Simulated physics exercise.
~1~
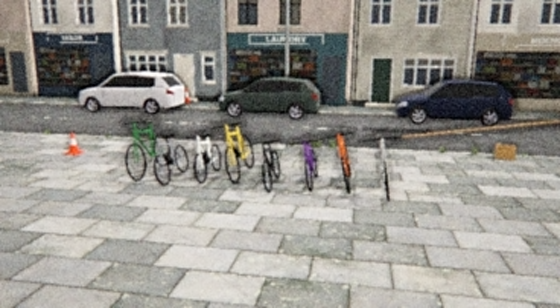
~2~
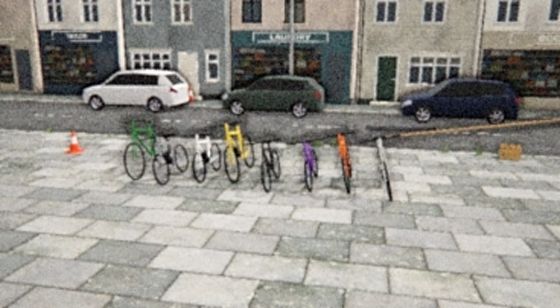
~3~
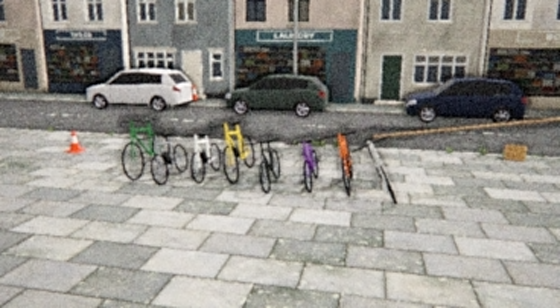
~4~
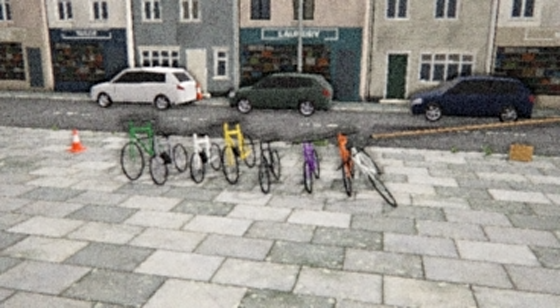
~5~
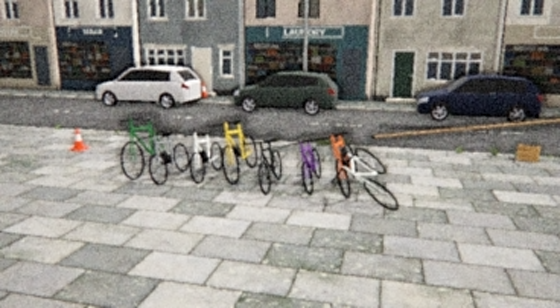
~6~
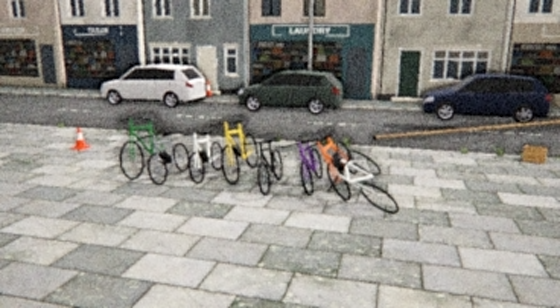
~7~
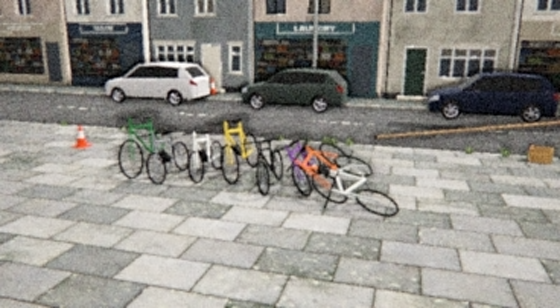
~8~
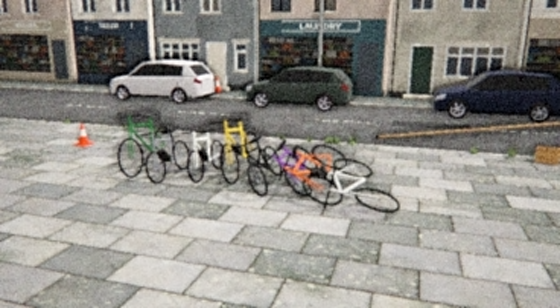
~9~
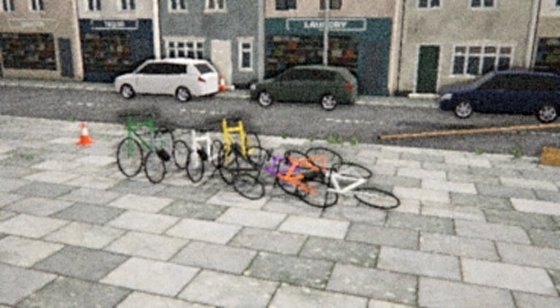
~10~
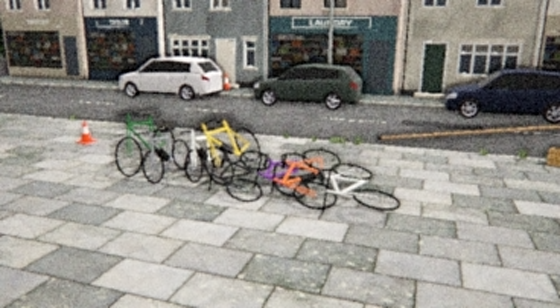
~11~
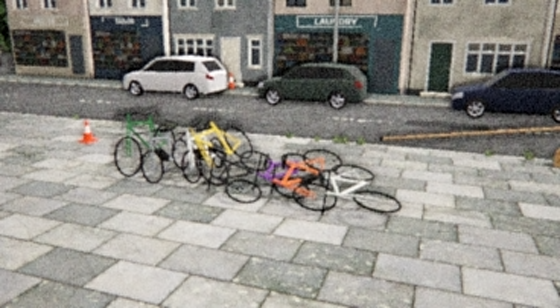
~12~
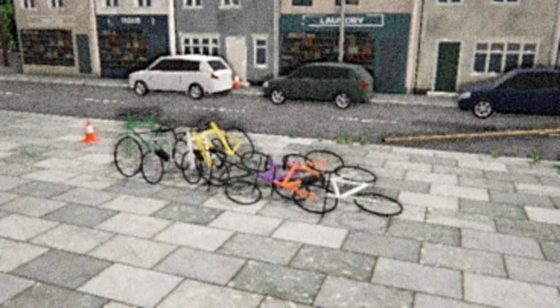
The clip opens on a row of bicycles standing on pale paving, with an orange cone to the left and parked cars and shopfronts across the street behind. The bicycle at the right end tips over and leans into the orange one beside it. The orange bicycle then topples leftward, followed by the purple one, as the view drifts slightly. The collapse travels on through the dark bicycle next to them and reaches the yellow one, which tilts over to the left. At the end the right side lies in a tangle, the yellow bicycle rests aslant, and the green one still stands at the far left.
